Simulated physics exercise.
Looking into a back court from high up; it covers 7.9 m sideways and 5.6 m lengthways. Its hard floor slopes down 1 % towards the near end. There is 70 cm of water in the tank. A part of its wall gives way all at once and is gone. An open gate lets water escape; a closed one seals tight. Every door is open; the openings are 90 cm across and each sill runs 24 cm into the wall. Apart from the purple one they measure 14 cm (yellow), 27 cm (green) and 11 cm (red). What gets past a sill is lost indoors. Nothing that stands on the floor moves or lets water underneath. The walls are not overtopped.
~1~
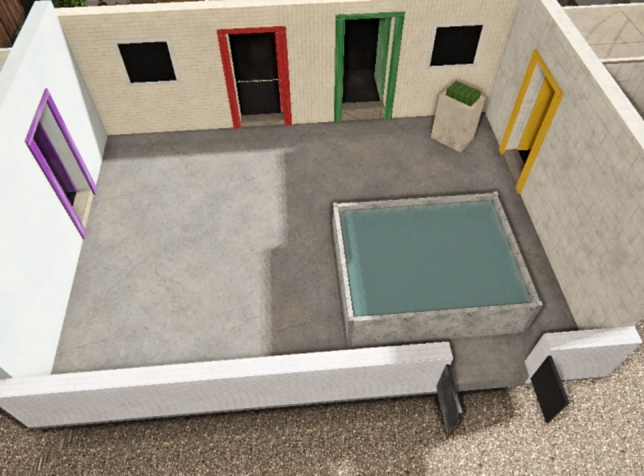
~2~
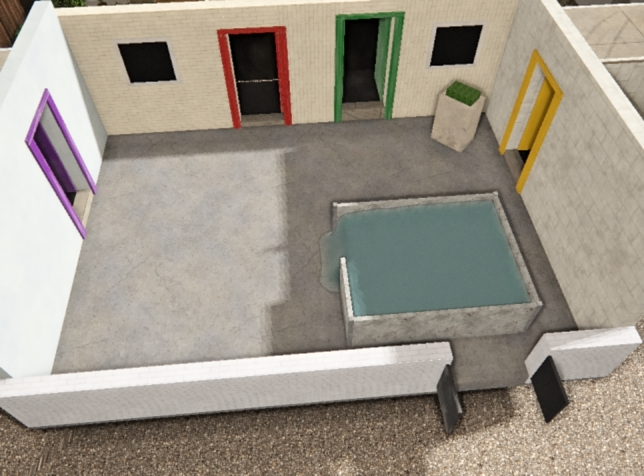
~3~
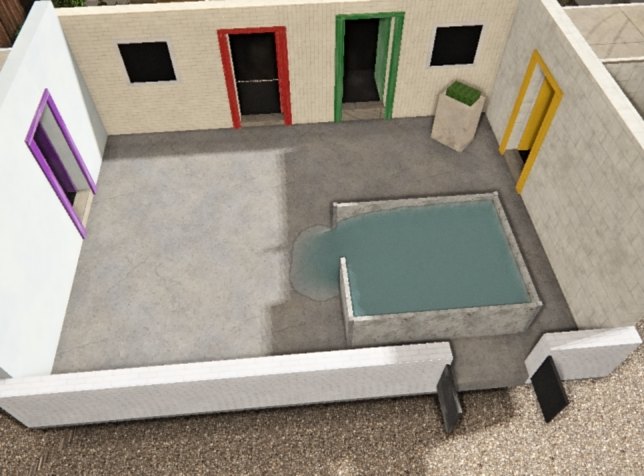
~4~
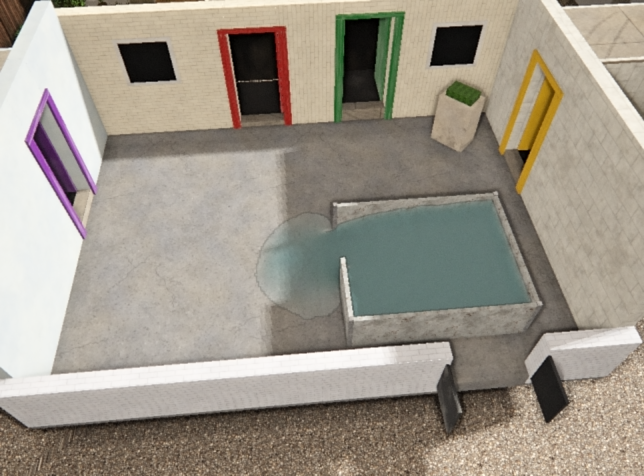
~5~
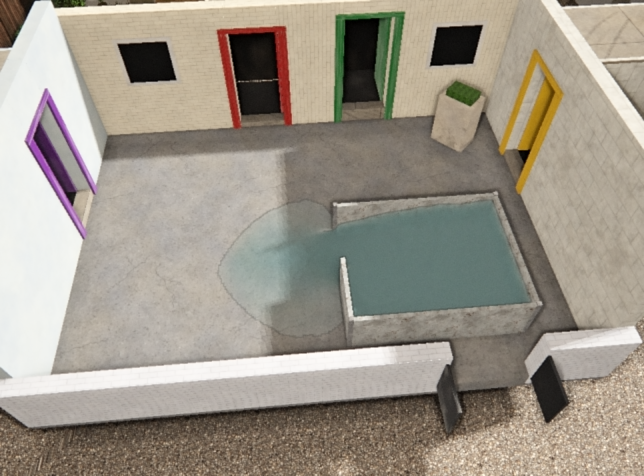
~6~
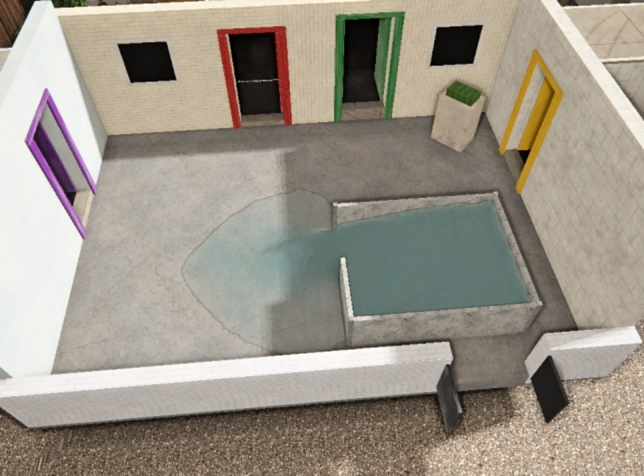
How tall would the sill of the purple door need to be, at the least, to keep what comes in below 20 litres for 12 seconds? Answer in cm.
About 17 cm.
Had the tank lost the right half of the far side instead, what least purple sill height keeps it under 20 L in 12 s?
Some 11.5 cm.
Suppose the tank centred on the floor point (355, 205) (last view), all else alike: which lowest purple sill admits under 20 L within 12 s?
About 24 cm.
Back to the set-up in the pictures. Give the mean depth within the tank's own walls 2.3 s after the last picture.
Some 38 cm.
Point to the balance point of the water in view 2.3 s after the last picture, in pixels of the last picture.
Near (299, 266).
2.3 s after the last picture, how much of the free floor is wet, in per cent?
About 55 per cent.
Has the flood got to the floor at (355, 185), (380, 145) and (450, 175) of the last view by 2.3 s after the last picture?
In turn: Still dry, dry, still dry.
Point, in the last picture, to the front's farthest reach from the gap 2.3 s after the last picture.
Around (109, 135).
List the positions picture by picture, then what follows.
In the first frame, the tank at (429, 254) is whole and still, 70 cm deep; the purple door at (68, 174) is dry.
In the second frame, the gap is at (340, 252), the front 0.3 m out at (324, 280); the back of the tank holds 70 cm.
In the third frame, the gap is at (340, 253), the front 0.7 m out at (298, 285); the back of the tank holds 70 cm.
In the fourth frame, the front is at (261, 278), 1.3 m from the gap at (340, 254); 1.9 m2 of floor is wet, 70 cm left at the back.
In the fifth frame, water pours out at (340, 253) and has run 1.9 m, to (225, 275); about 5 cm deep outside, 70 cm at the back.
In the sixth frame, the gap is at (340, 253), the front 2.5 m out at (188, 275); the back of the tank holds 70 cm; the purple door at (68, 174), 4.6 m from the gap, is still 2.3 m from the nearest water.
Then, 0.7 s after the last picture water covers 35 % of the floor, deepest (38 cm) near (325, 255); it has not reached the purple door.
Then, 2.3 s after the last picture water covers 55 % of the floor, deepest (34 cm) near (107, 141); 22 cm at the purple door, 14 litres in over its 16 cm sill.
Then, 11.3 s after the last picture water covers 100 % of the floor, deepest (18 cm) near (557, 358); 10 cm at the purple door, 29 litres in over its 16 cm sill.
At the purple door as built, the water peaked near 24 cm, 1.9 s after the last picture.
Run again over the same 12 s with other heights there, 63 litres in over 13.5 cm, 10 litres over 18.5 cm. The limit of 20 litres is kept from about 17 cm up.
